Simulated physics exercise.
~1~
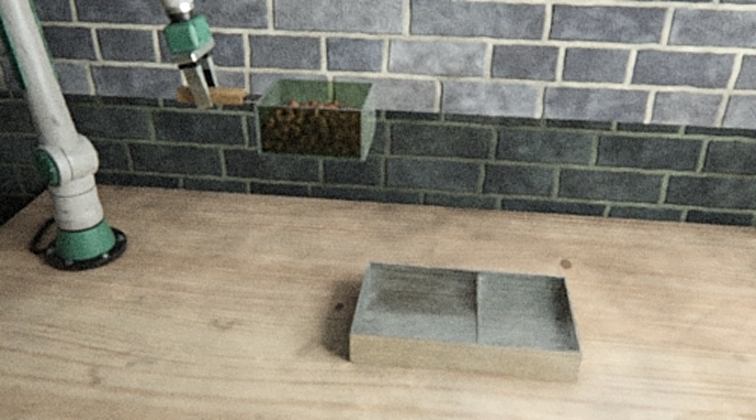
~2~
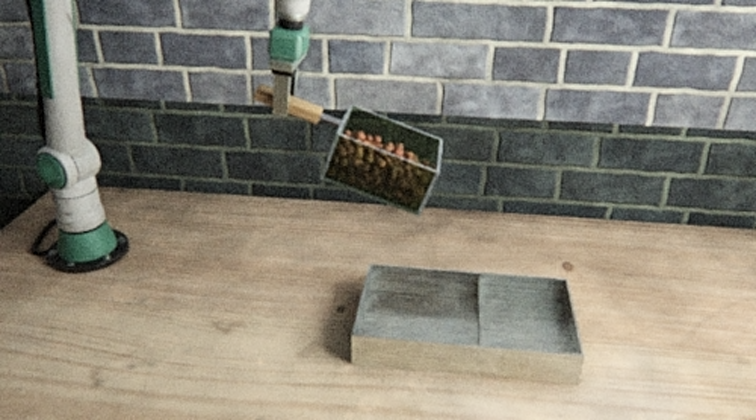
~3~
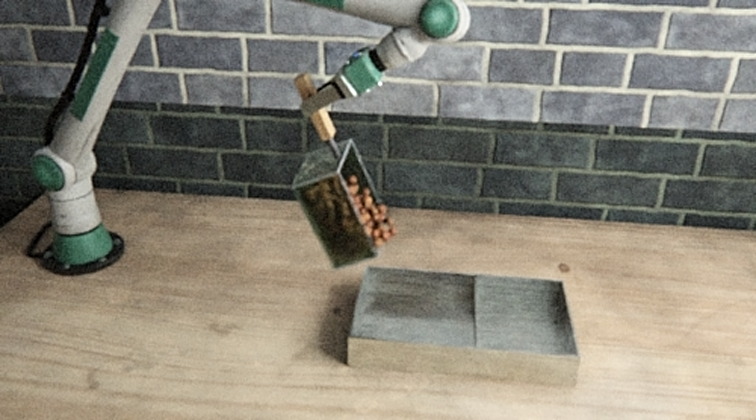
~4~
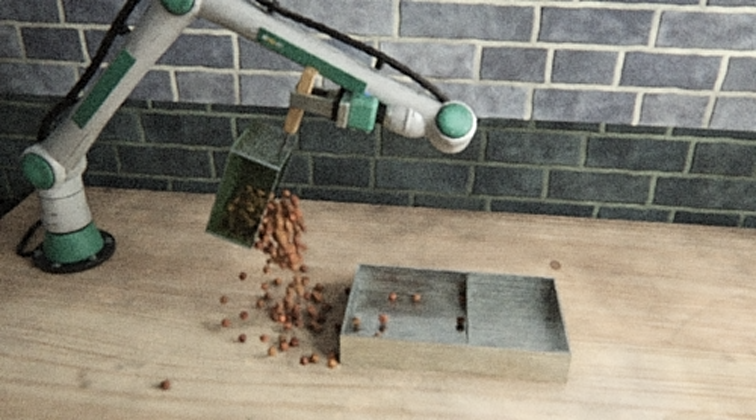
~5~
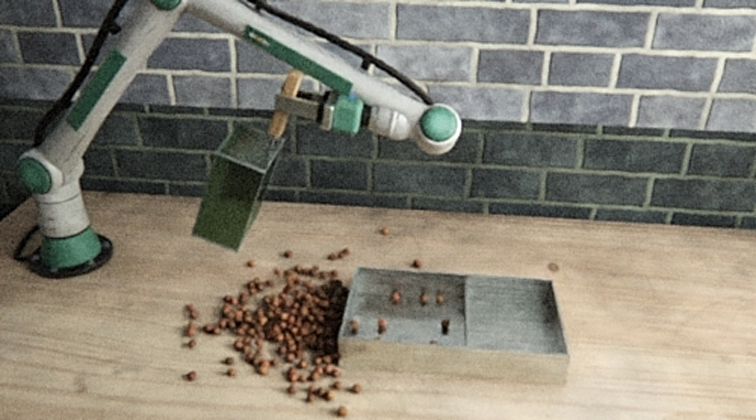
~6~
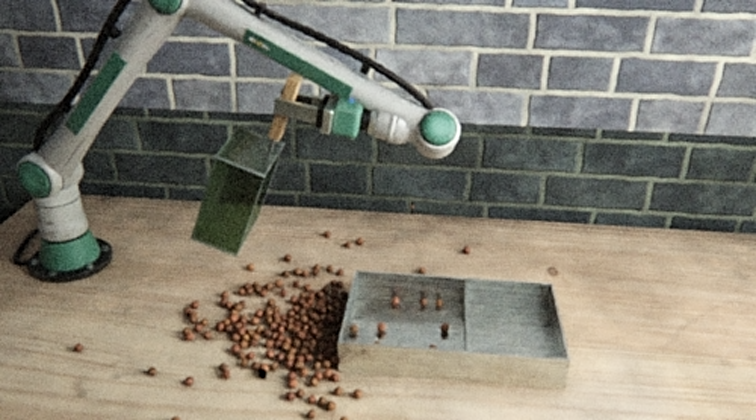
A robot arm carried a box of hazelnuts to the right, tipped it steeply and drew it back left as the nuts poured out, leaving most heaped on the table beside the divided tray and only a few inside its left part.
